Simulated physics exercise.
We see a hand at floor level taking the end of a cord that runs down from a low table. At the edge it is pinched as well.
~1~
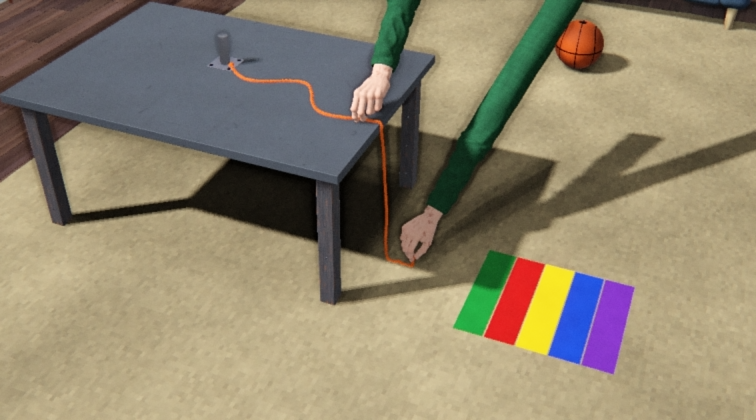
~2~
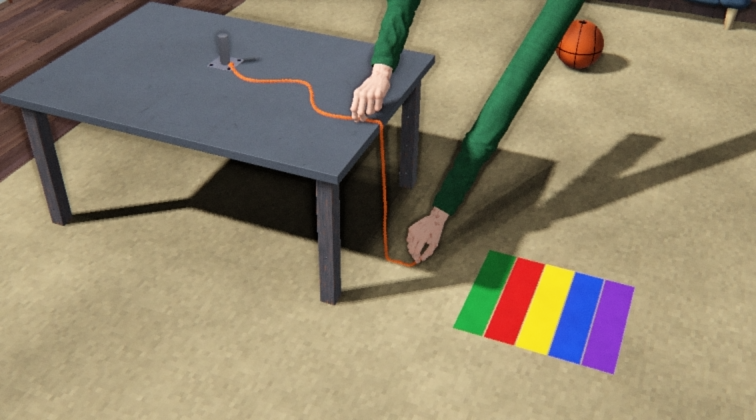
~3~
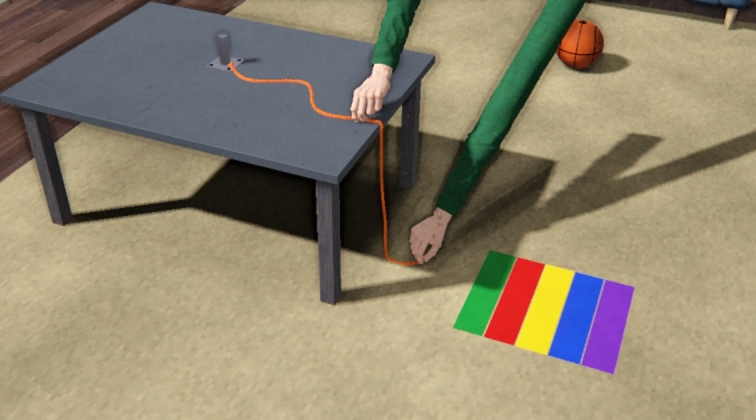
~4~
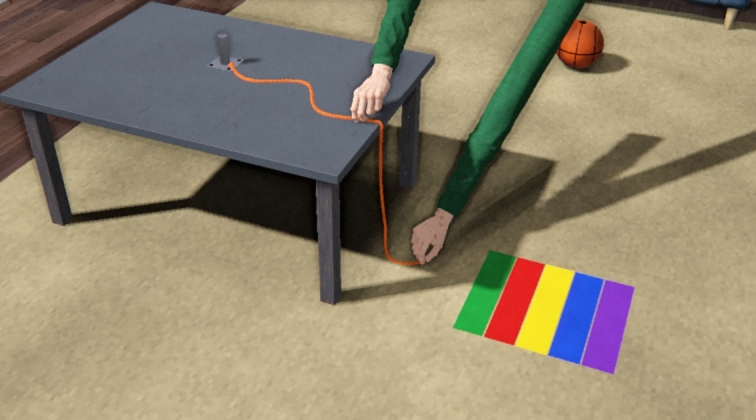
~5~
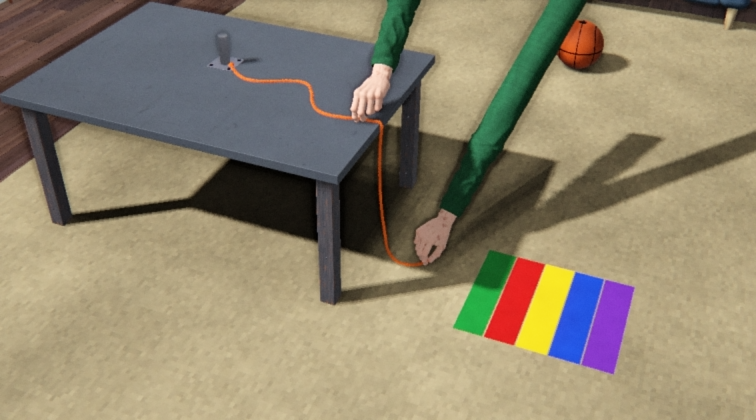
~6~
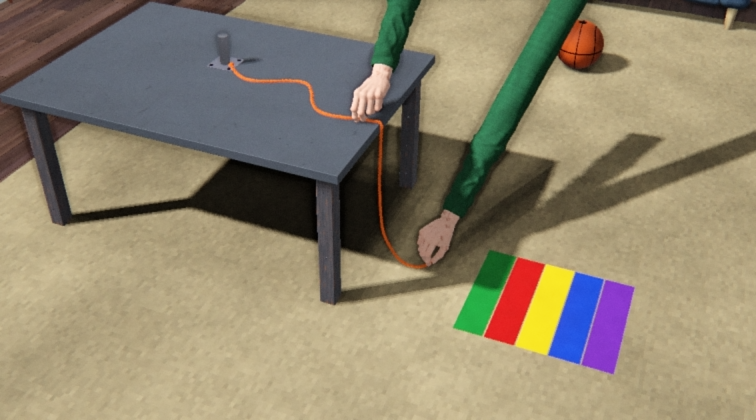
Hand at floor level drawing the end of an orange cord slightly right, while another hand pinches it at the table edge.
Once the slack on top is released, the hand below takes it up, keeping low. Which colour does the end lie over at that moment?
It lies over yellow.
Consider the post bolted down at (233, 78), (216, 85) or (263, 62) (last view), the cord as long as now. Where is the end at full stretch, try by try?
About (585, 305), then (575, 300), then (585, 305).
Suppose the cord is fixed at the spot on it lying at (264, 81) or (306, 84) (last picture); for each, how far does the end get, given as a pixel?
In order of the tries, close to (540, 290) and close to (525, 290).
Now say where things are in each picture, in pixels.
The first picture shows end (414, 258); green (474, 317); red (505, 325); yellow (537, 334); blue (569, 343); purple (602, 353).
The second picture shows end (420, 259); cord through (241, 77) (303, 82) (320, 112) (381, 130) (385, 190) (385, 242).
The third picture shows end (423, 260).
The fourth picture shows end (425, 260); cord through (241, 77) (303, 82) (320, 112) (381, 130) (381, 190) (385, 242).
The fifth picture shows end (428, 261).
The sixth picture shows end (431, 262); cord through (241, 77) (303, 82) (320, 112) (381, 130) (380, 189) (387, 241).
Soon after, end near (502, 281); over green.
After that, end near (531, 289); over red.
At the stop, end near (548, 293); over yellow. It gets as far as the yellow strip.
